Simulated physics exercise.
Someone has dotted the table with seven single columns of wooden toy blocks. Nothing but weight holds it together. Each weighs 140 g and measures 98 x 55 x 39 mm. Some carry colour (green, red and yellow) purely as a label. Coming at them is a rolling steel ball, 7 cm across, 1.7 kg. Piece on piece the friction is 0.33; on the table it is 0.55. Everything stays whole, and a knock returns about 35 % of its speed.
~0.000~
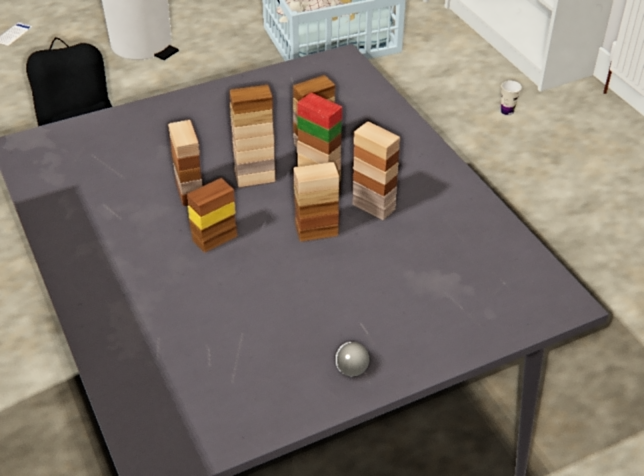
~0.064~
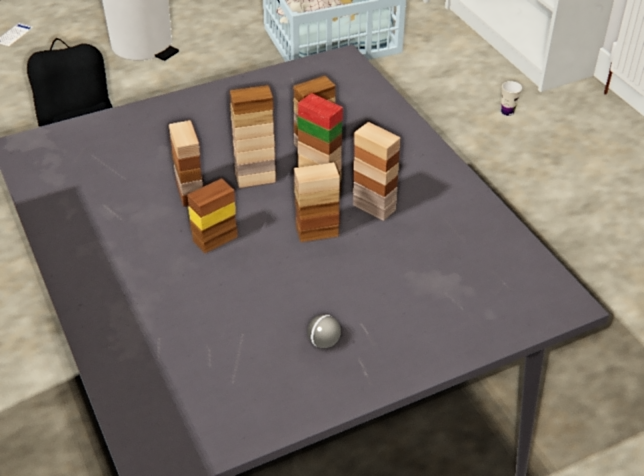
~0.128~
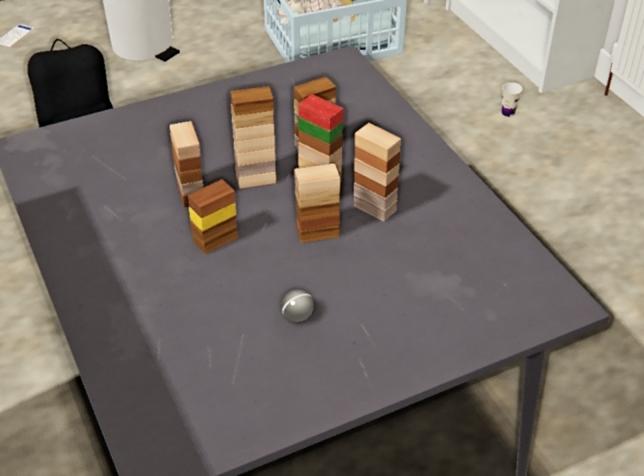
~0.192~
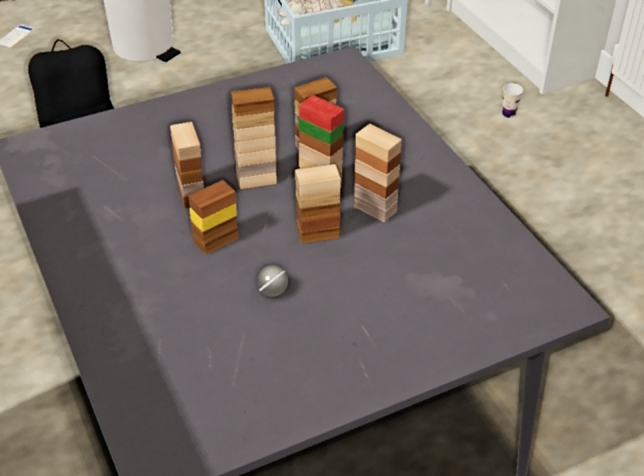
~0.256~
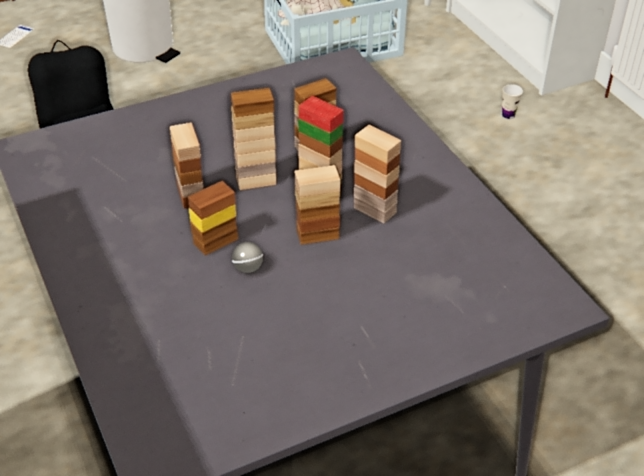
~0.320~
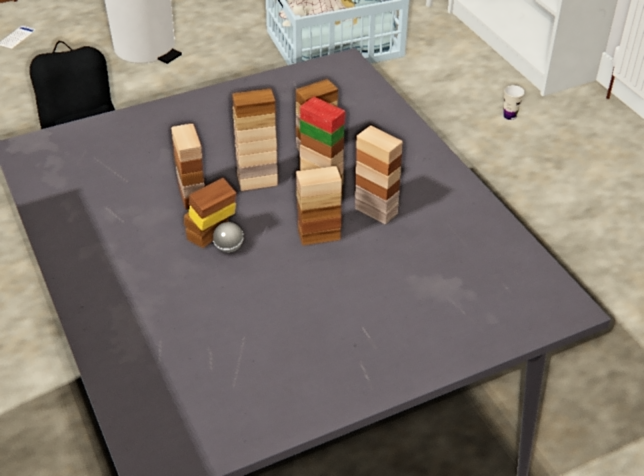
Seven stacks of wooden blocks stood on a large dark table as a steel ball rolled away from the near edge, up and to the left, and struck the short yellow-banded stack, tilting its blocks.
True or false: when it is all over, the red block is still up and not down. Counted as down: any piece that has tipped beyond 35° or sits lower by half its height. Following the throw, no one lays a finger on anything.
True.
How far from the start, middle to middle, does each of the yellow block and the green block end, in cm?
Yellow 16 cm, green 0 cm.
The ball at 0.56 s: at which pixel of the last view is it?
Check around pixel (180, 186).
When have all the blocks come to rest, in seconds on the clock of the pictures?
That is at about 2.0 s.
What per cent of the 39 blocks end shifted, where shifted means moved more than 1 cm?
Fraction: 25 %.
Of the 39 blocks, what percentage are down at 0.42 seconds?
5 per cent.
After 0.42 s, ball still moving; 2 of the 39 blocks down; red block unmoved; yellow block on its side.
After 0.78 s, ball still moving; 6 of the 39 blocks down; red block unmoved; yellow block on its side.
In the end (2.2 s), ball rolling away; 7 of the 39 blocks down; red block unmoved; yellow block on its side; green block unmoved. From the last view, middles, red block near (323, 115), yellow block near (189, 204).
